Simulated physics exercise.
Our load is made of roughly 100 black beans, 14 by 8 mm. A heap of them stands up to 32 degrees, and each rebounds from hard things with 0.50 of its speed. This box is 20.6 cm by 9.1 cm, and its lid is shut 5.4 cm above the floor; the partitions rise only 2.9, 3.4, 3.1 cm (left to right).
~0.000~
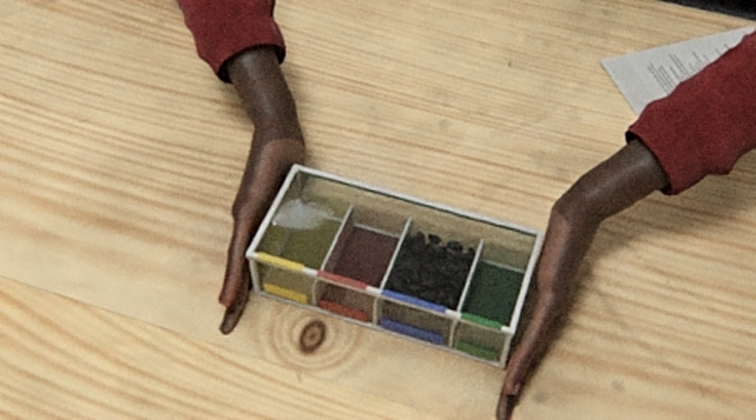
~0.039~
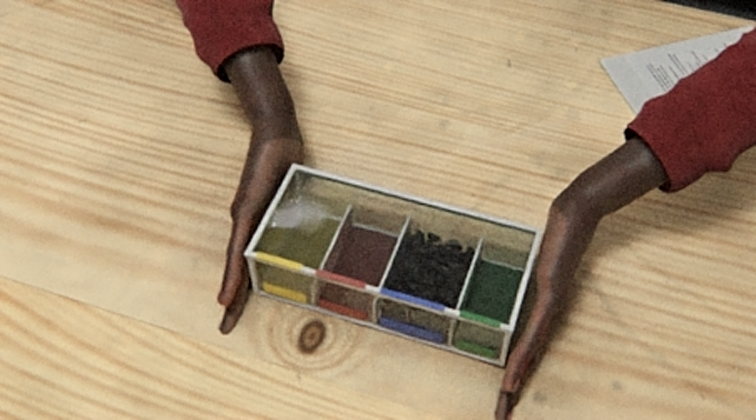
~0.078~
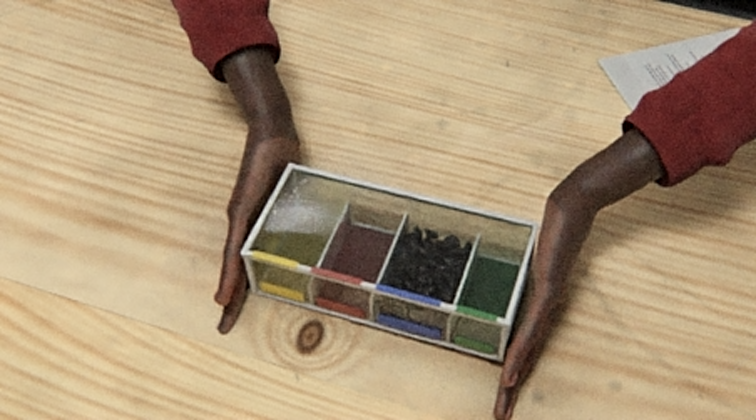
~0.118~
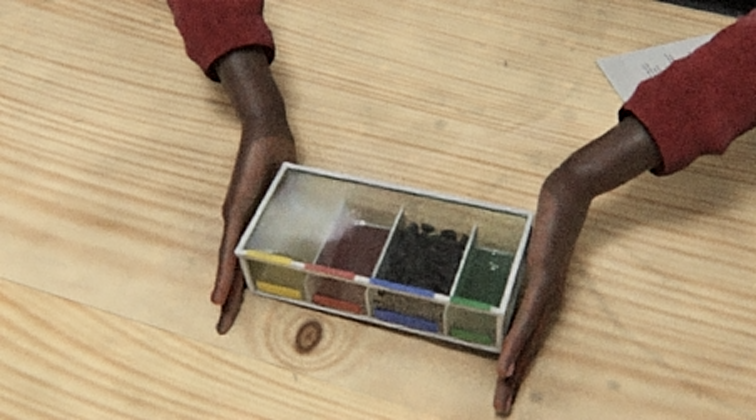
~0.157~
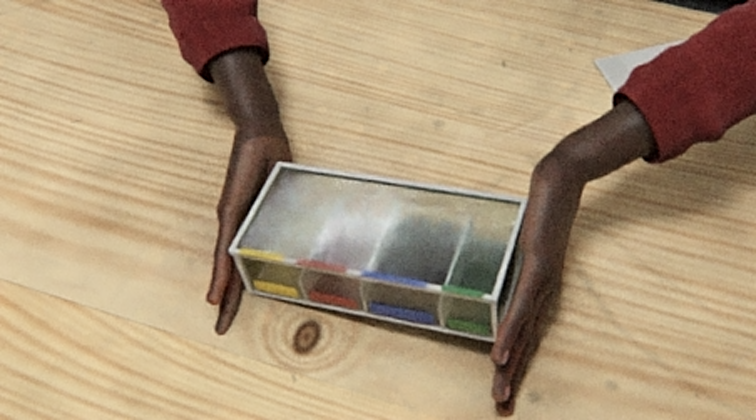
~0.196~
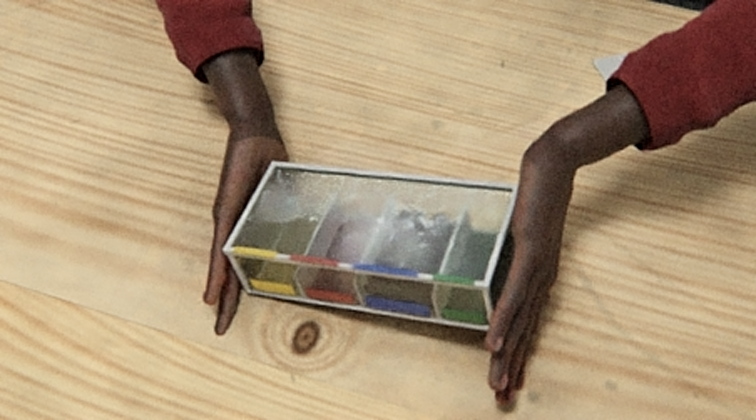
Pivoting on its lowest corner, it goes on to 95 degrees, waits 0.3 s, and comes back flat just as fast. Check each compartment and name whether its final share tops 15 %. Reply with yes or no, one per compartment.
Red compartment no, blue compartment yes, green compartment no, yellow compartment yes.
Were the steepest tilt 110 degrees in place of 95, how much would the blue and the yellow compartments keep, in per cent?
Result - blue 0 percent, yellow 100 percent.
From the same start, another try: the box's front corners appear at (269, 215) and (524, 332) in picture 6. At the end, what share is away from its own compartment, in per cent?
I'd put it at about 70 per cent.
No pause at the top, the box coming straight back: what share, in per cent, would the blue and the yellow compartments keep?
That would leave blue with 35 percent and yellow with 65 percent.
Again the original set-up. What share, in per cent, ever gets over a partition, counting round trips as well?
Close to 70 in a hundred.
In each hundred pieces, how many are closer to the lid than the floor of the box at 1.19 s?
Around 60 %.
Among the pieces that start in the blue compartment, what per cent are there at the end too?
30 %.
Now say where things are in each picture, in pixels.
Box tilt 0 degrees, front corners at (253, 254) and (509, 329); blue 100 %, in the first frame.
Box tilt 1 degrees, front corners at (252, 253) and (508, 327), in the second frame.
Box tilt 3 degrees, front corners at (248, 252) and (505, 321), in the third frame.
Box tilt 6 degrees, front corners at (242, 251) and (500, 310), lowest corner left back, in the fourth frame.
Box tilt 10 degrees, front corners at (236, 250) and (492, 297), lowest corner left back, in the fifth frame.
Box tilt 14 degrees, front corners at (230, 249) and (484, 284), lowest corner left back; blue 100 %. Its pace works out near 100 degrees a second, in the sixth frame.
After 1.19 s, tilt 95 degrees; red 20 %, blue 45 %, yellow 40 %.
Then, at 1.85 s, tilt 50 degrees; blue 30 %, yellow 70 %.
After 2.55 s, tilt 0 degrees; blue 30 %, yellow 70 %.
At rest (2.9 s), red 0 %, blue 30 %, green 0 %, yellow 70 %.
